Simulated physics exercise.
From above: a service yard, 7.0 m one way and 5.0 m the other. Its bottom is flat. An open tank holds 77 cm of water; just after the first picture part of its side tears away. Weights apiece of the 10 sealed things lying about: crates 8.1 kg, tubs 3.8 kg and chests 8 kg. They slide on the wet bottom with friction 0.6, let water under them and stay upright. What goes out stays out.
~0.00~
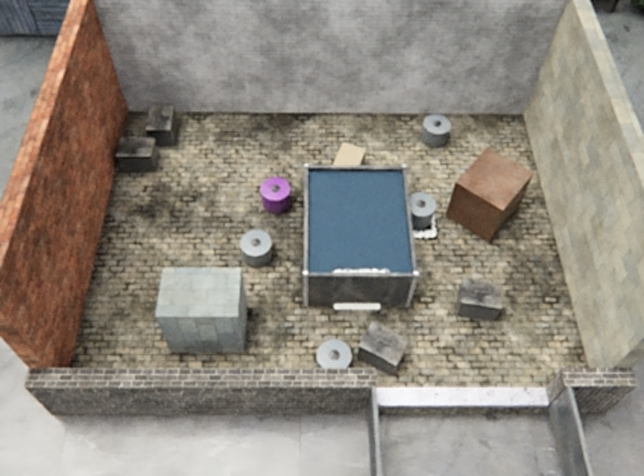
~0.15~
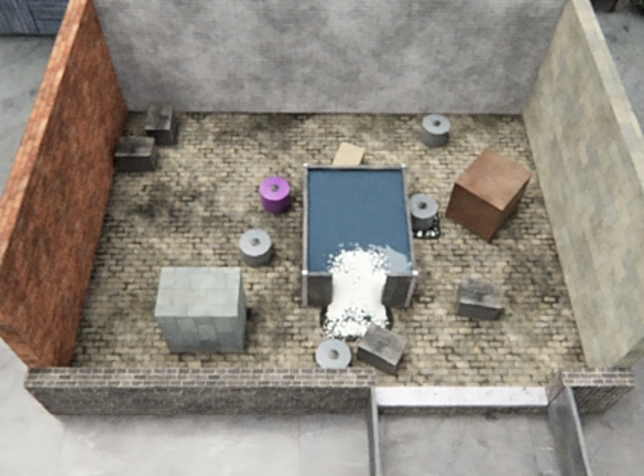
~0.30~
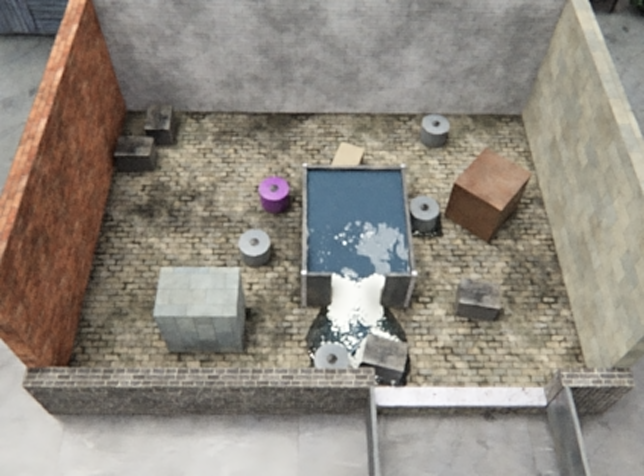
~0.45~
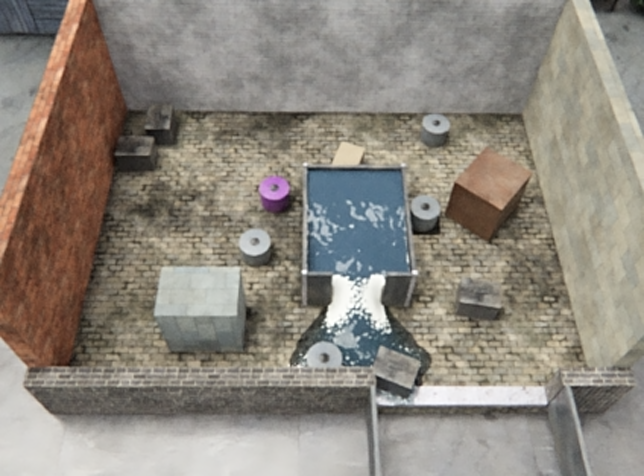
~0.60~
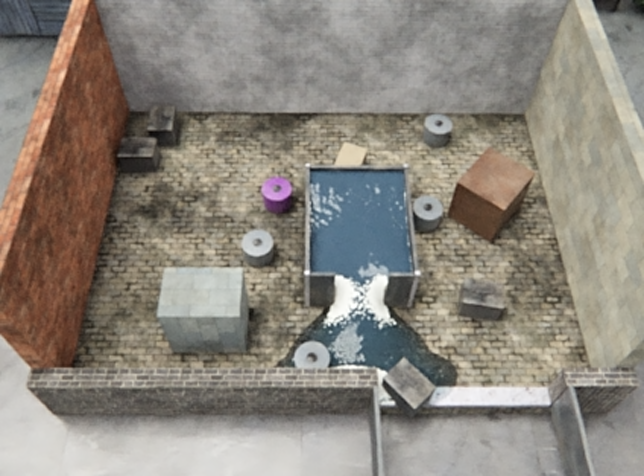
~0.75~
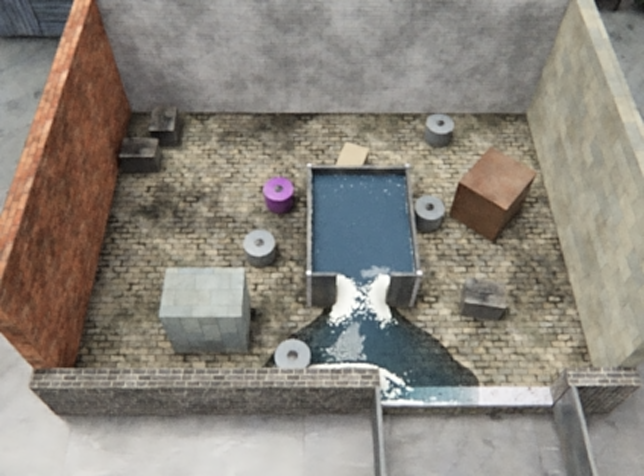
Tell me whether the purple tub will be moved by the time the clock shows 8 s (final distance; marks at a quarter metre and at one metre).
The purple tub ends far away.
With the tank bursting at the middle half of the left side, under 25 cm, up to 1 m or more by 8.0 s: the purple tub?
Then the purple tub moves a short way.
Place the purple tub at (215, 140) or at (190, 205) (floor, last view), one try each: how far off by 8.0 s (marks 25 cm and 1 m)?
In turn: It travels far; it gets carried off.
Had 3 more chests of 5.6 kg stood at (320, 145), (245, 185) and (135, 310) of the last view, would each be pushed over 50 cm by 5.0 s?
In turn: Under, less, past it.
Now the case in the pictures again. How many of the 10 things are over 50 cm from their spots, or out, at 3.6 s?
I count 3.
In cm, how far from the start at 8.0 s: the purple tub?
About 140 cm.
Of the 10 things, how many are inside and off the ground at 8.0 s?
At that moment 5.
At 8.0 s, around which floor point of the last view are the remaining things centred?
Around (308, 163).
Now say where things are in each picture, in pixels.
The purple tub at (275, 189), on the bottom; 2.6 m2 under water; 0 of 10 have shifted, in the first frame.
The purple tub at (275, 188), on the bottom; water covers 3.1 m2; 0 of 10 have shifted, in the second frame.
The purple tub at (274, 188), on the bottom; 3.5 m2 under water; 3 of 10 have shifted, in the third frame.
The purple tub at (274, 188) rests on the ground; 4.3 m2 under water; 3 of 10 have shifted, in the fourth frame.
The purple tub at (277, 189), on the bottom; 4.9 m2 under water; 3 of 10 have shifted, in the fifth frame.
The purple tub at (279, 189) rests on the ground; water covers 5.3 m2; 3 of 10 have shifted, in the sixth frame.
After 1.6 s the purple tub is near (279, 189), 0.0 m from its start, aground; 1 of 10 are out; 1 afloat.
After 3.6 s the purple tub is near (271, 178), 0.2 m from its start, aground; 1 of 10 are out; 1 afloat.
After 5.6 s the purple tub is near (256, 138), 1.1 m from its start, afloat; 1 of 10 are out; 4 afloat.
After 8.0 s the purple tub is near (285, 118), 1.5 m from its start, afloat; 1 of 10 are out; 5 afloat.
